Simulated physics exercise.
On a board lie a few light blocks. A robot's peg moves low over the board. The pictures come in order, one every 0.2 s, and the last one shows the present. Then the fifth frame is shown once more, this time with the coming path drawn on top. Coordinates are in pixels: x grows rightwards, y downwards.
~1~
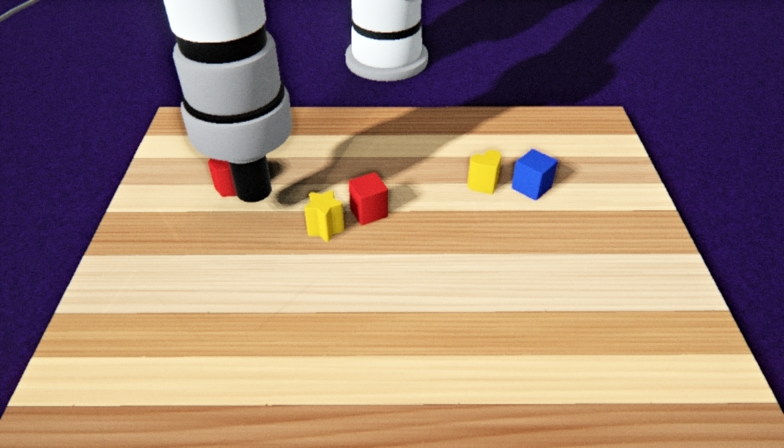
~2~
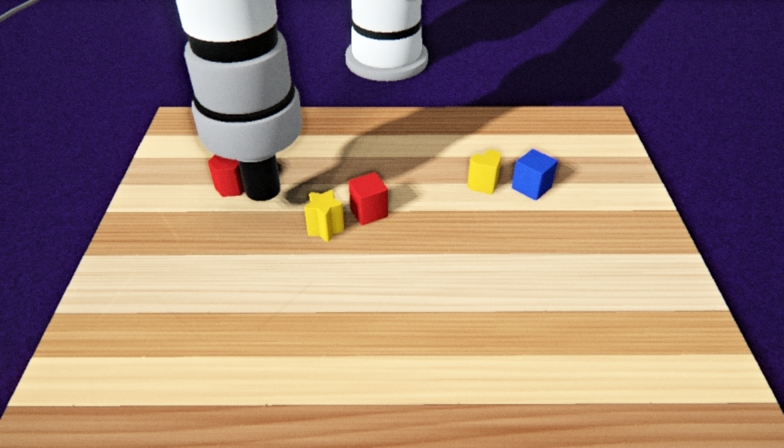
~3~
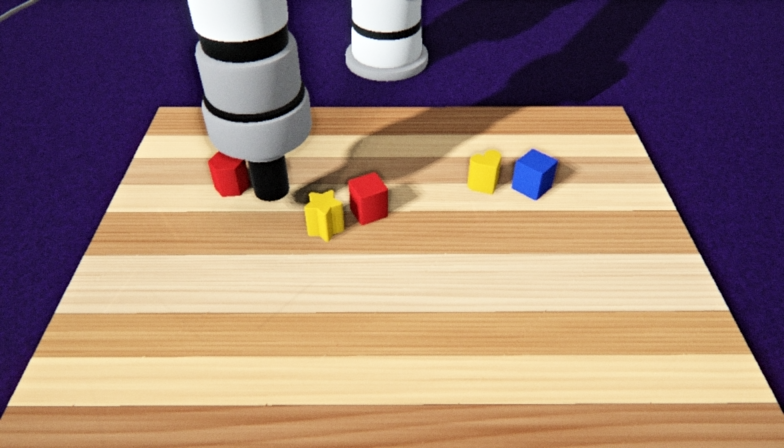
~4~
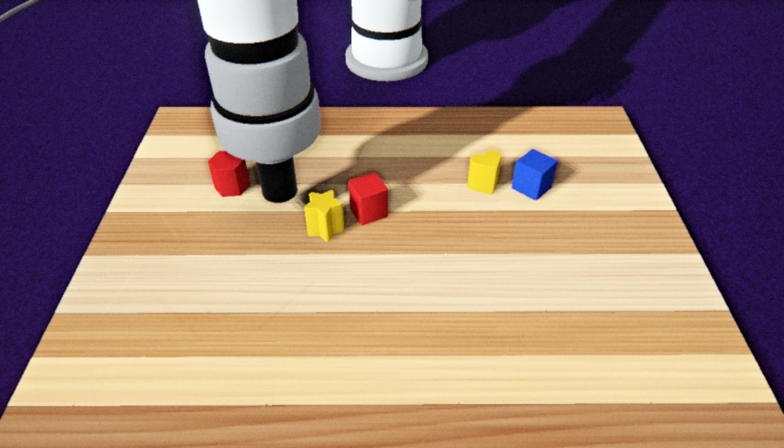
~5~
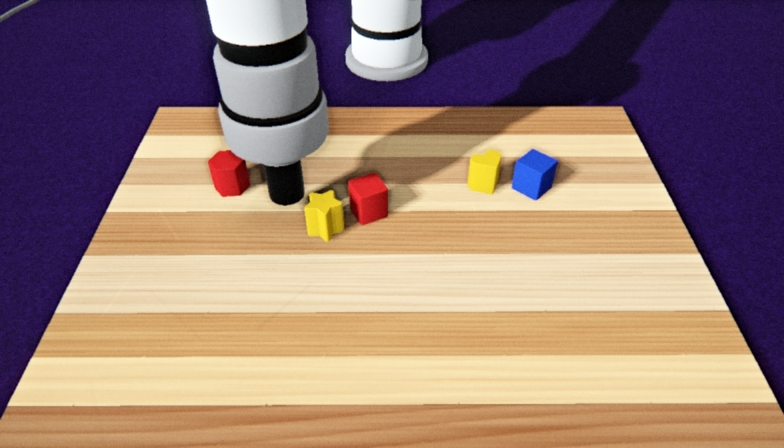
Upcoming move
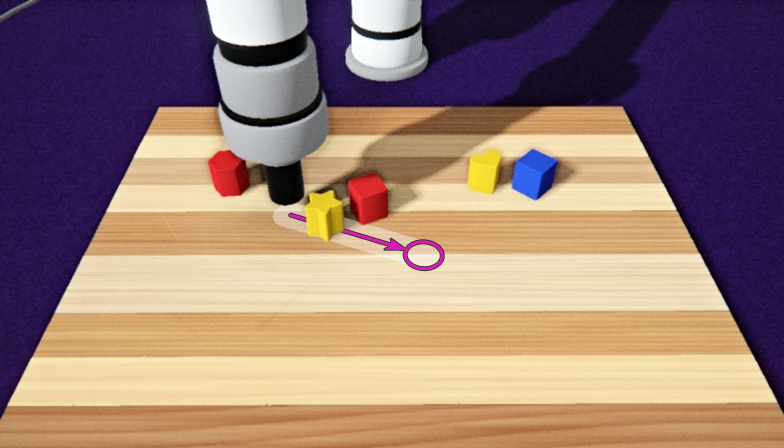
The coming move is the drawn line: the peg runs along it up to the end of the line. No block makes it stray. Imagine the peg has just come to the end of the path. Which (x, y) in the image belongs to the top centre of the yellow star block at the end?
I'd expect the centre of its top face to be at (456, 240).
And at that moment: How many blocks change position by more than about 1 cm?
That's one.
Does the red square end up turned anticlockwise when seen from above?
Yes
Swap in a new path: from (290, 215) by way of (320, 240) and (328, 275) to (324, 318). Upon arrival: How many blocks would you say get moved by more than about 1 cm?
Blocks moved: One.
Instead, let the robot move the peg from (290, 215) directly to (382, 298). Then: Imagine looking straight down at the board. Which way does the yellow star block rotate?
From above, it looks like the yellow star block goes counterclockwise.
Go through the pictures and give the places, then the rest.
Tip of the peg (254, 192), middles of tops, red six-sided block partly hidden, yellow star block (323, 201), red square (368, 185), in the first picture.
Peg (263, 191), nothing pushed, in the second picture.
Peg (272, 191), nothing pushed, in the third picture.
Peg (280, 192), nothing pushed, in the fourth picture.
Peg (287, 195), red six-sided block (226, 159), yellow star block (323, 201), red square (368, 185), in the fifth picture.
The line goes from (290, 215) to (424, 255).
On the path given first. One third of the way, peg (332, 207); yellow star block (358, 211), turned 20° clockwise.
Two thirds of the way, peg (378, 221); yellow star block (407, 225), turned 20° clockwise; red square (373, 185), turned 25° anticlockwise.
At the end, peg (425, 234); red six-sided block unmoved; yellow star block (456, 240), turned 25° clockwise; red square (373, 185), turned 25° anticlockwise.
